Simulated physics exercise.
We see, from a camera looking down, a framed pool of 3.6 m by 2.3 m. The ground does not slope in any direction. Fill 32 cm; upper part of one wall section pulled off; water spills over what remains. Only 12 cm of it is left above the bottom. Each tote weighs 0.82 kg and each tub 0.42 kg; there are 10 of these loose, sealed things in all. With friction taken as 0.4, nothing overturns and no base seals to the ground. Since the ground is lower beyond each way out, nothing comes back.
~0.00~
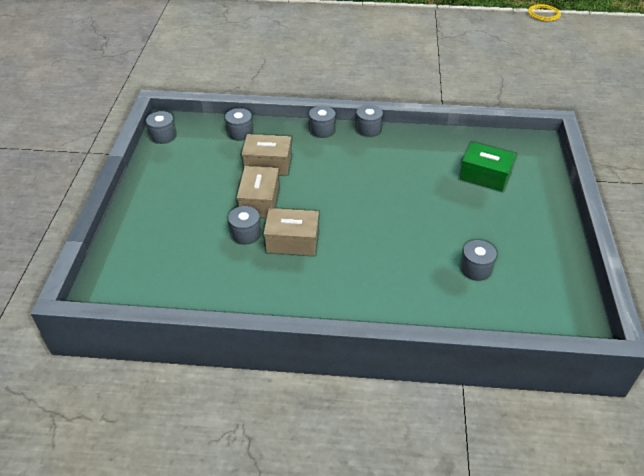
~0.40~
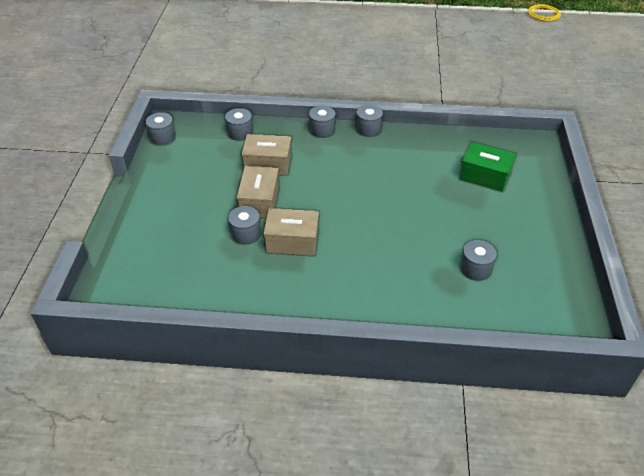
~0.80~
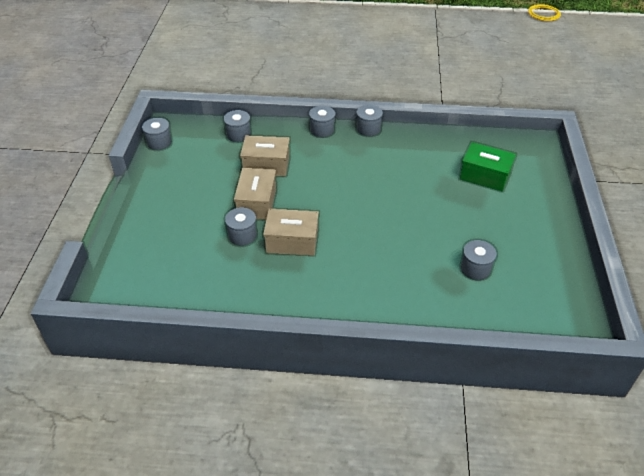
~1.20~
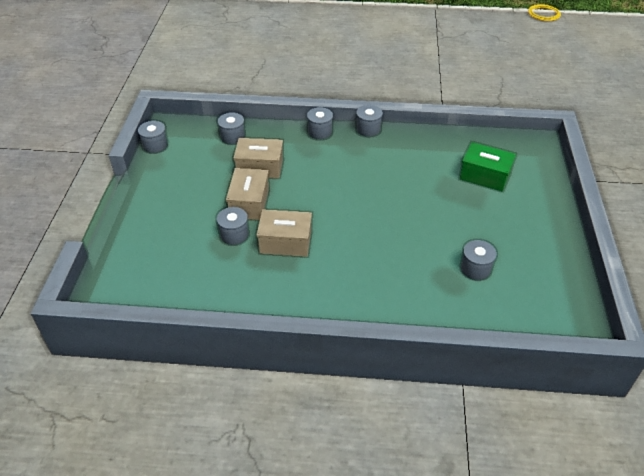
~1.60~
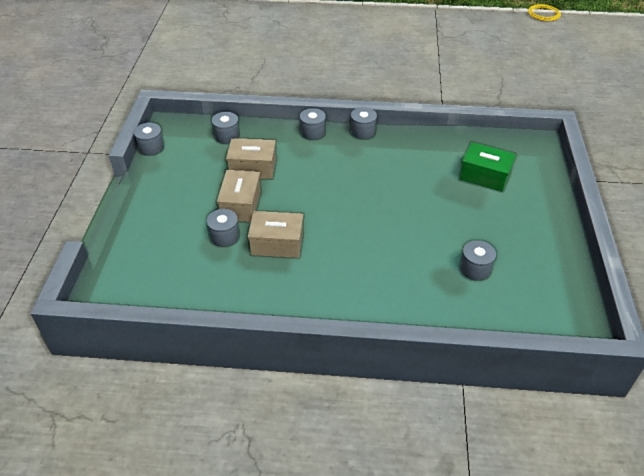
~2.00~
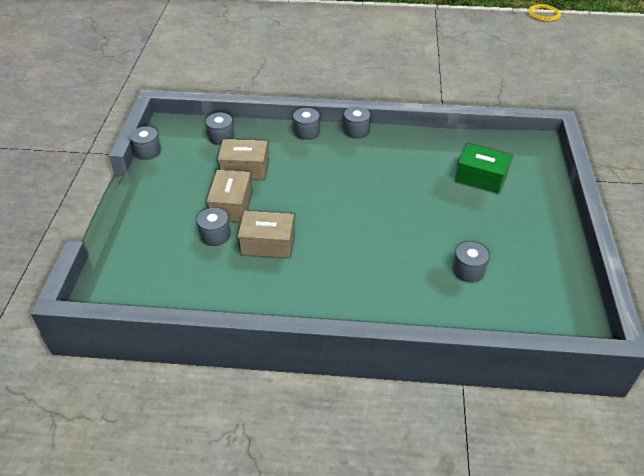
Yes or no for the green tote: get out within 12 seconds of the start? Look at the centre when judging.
The green tote does not get out.
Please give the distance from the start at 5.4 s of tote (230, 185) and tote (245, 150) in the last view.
Log: Item 1 = 80 cm; item 2 = 60 cm.
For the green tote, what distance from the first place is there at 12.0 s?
Distance: Near 40 cm.
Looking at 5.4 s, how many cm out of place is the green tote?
About 10 cm by then.
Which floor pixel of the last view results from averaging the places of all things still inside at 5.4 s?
That lands at roughly (260, 213).
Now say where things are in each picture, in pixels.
In the first picture, the green tote at (489, 157) floats; about 2640 L in view; 0 of 10 have shifted.
In the second picture, the green tote at (489, 157), afloat; 32 cm deep round most things; 0 of 10 have shifted.
In the third picture, the green tote at (489, 157) floats; 31 cm deep round most things; 1 of 10 have shifted.
In the fourth picture, the green tote at (489, 157) floats; 30 cm deep round most things; 6 of 10 have shifted.
In the fifth picture, the green tote at (489, 157), afloat; about 2490 L in view; 7 of 10 have shifted.
In the sixth picture, the green tote at (485, 159), afloat, 3 cm from its start; 29 cm deep round most things; 8 of 10 have shifted.
After 2.8 s the green tote is near (472, 161), 0.1 m from its start, afloat; 0 of 10 are out; 10 afloat.
After 5.4 s the green tote is near (471, 163), 0.1 m from its start, afloat; 0 of 10 are out; 10 afloat.
After 8.0 s the green tote is near (454, 166), 0.3 m from its start, afloat; 2 of 10 are out; 8 afloat.
After 12.0 s the green tote is near (442, 166), 0.4 m from its start, afloat; 5 of 10 are out; 5 afloat.
